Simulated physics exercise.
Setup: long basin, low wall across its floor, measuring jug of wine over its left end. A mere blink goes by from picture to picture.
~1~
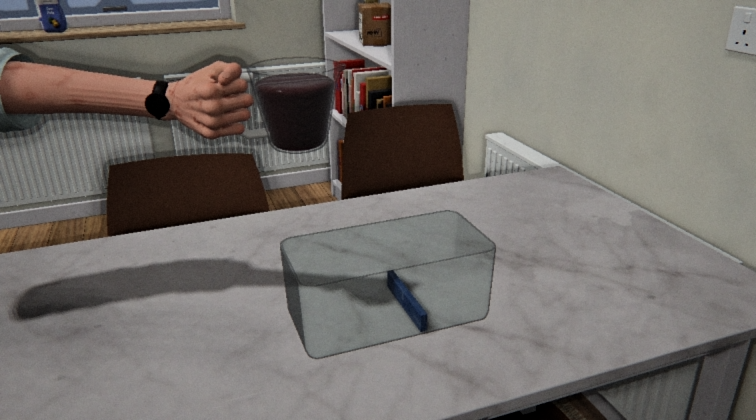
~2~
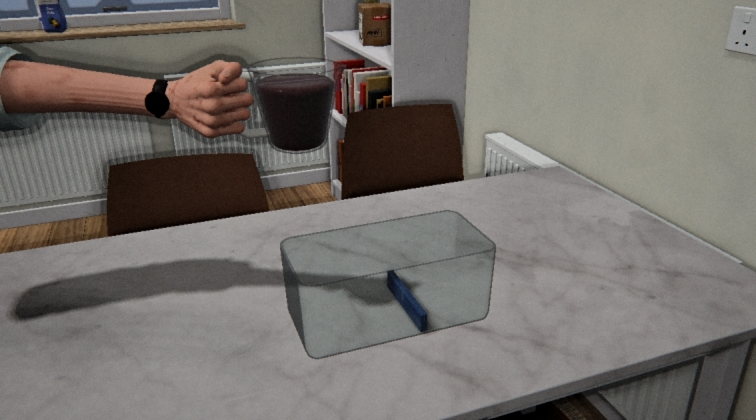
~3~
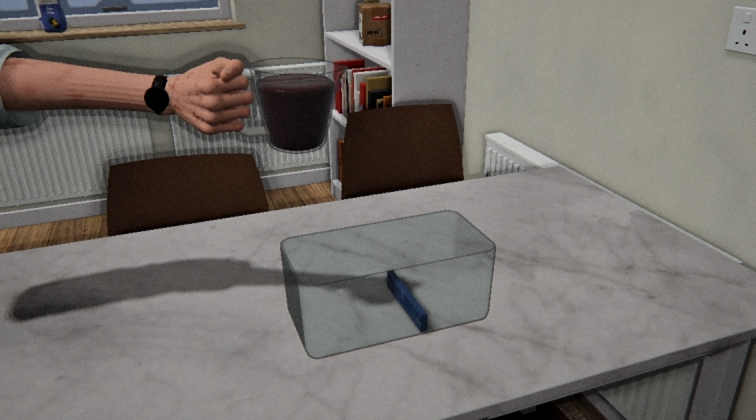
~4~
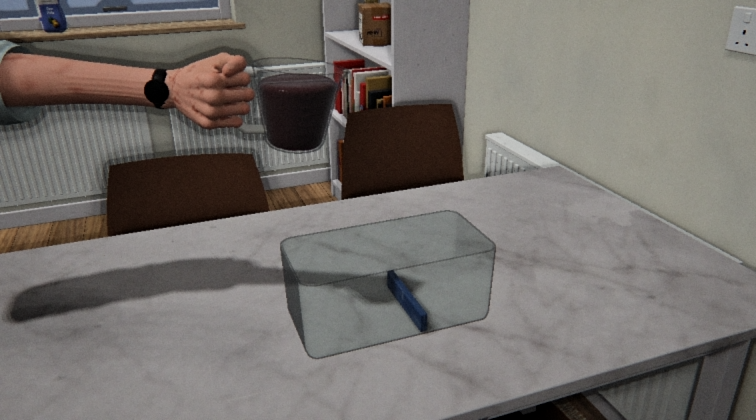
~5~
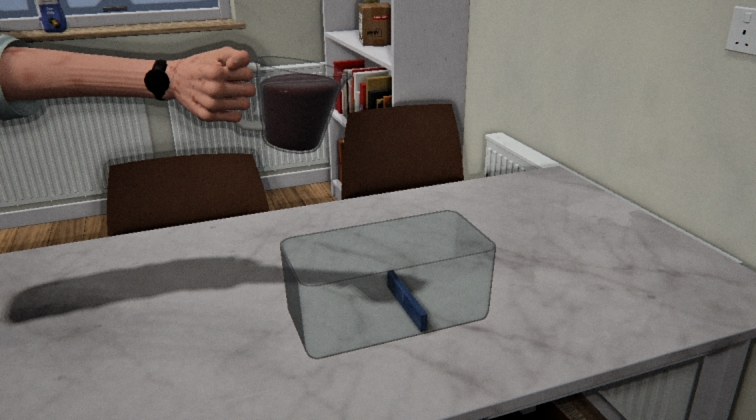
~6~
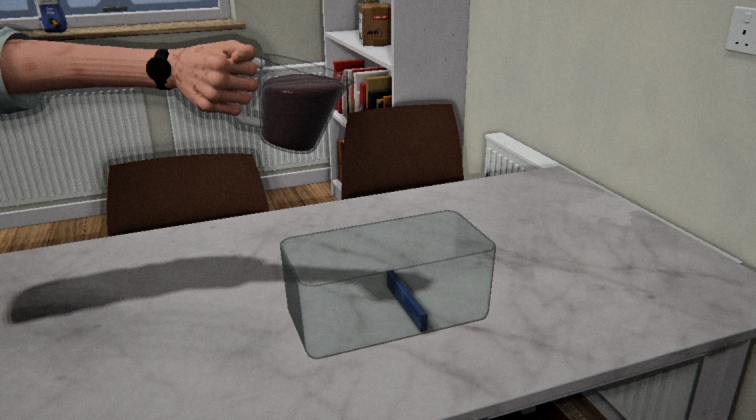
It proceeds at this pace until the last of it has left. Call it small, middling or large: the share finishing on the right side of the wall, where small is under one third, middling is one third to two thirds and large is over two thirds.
Middling.
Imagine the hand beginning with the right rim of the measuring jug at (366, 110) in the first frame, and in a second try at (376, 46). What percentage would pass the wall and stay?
It comes out at around 60 percent and then around 75 percent.
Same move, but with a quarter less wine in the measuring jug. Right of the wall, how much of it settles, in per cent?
Estimate: Around 20 per cent.
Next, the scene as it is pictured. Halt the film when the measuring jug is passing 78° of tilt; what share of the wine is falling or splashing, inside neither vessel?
Roughly 35 in a hundred.
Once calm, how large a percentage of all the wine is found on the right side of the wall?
40 in a hundred.
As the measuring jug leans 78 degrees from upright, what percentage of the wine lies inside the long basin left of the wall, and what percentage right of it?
Left: Roughly 5 %; right: Roughly 5 %.
A moment on, the measuring jug is tipped on its side and 60 per cent is still to pour, 3 is left of the wall and 3 right of it.
Next, the measuring jug is tipped right over and 6 per cent is still to pour, 30 is left of the wall and 40 right of it.
Then the measuring jug is tipped right over and 0 per cent is still to pour, 57 is left of the wall and 40 right of it.
Later the measuring jug is tipped right over and 0 per cent is still to pour, 57 is left of the wall and 41 right of it.
In the end 57 per cent lies left of the wall, 41 right of it and 3 outside.
